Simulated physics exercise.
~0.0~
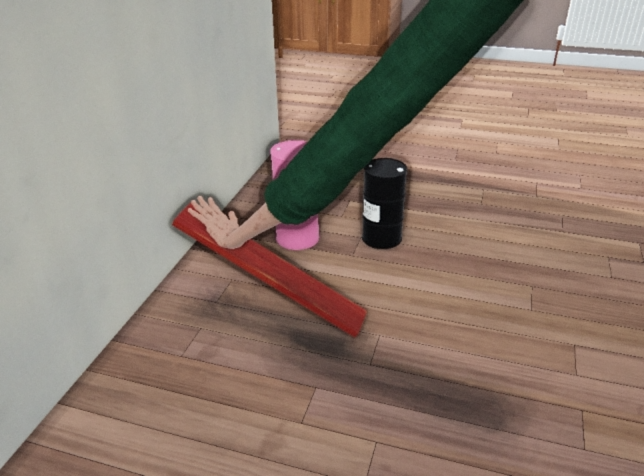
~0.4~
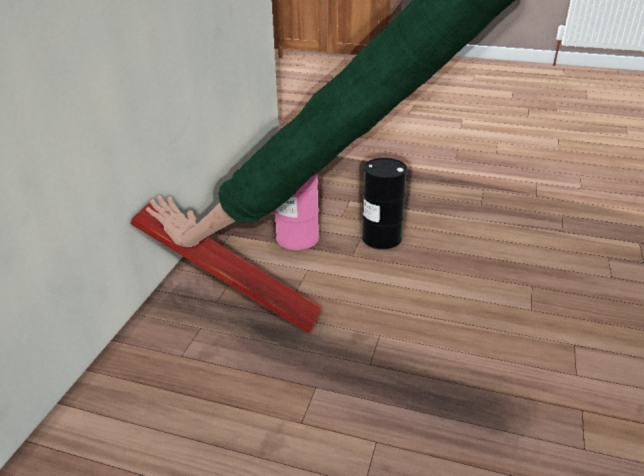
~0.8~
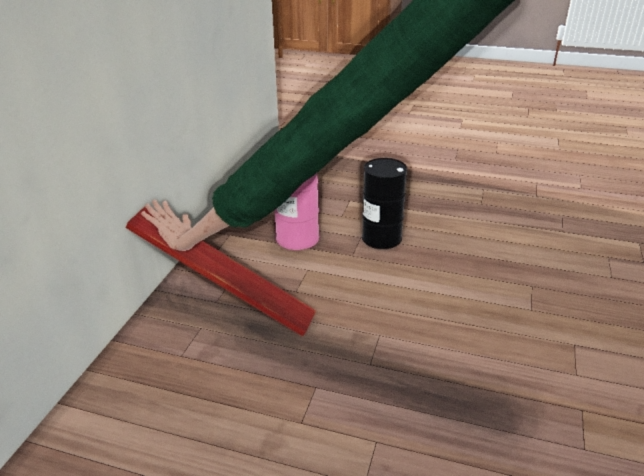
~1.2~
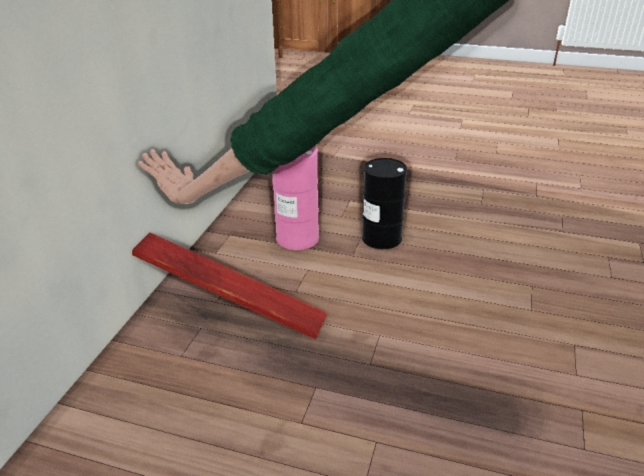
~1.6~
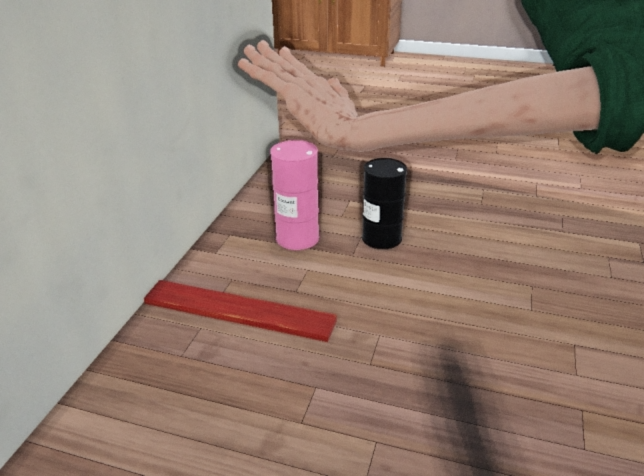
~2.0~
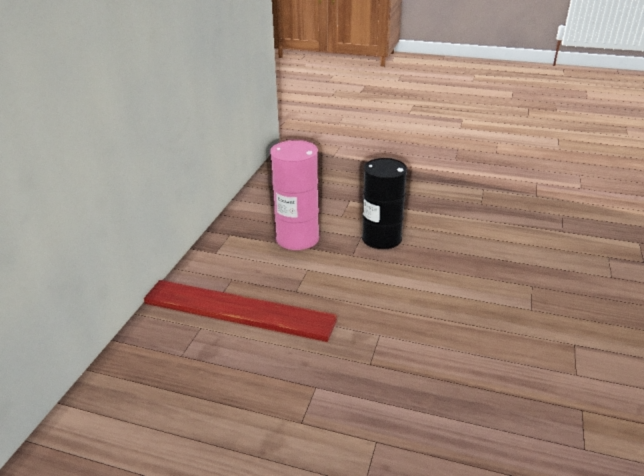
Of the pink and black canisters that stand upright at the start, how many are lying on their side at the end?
None of them are lying on their side, as both the pink canister and the black canister are still standing upright at the end.
A red plank, held by the hand of a green-sleeved arm, is moved leftward to a bare wall, while a pink canister and a black canister stand behind it on the wooden floor. The hand presses the plank's upper end to the wall so that it leans at a slant. Then the fingers let go and the arm draws back to the right. The plank does not stay up, and its raised end slides down the wall. It ends lying low on the floor by the foot of the wall, with both canisters still upright in their places.
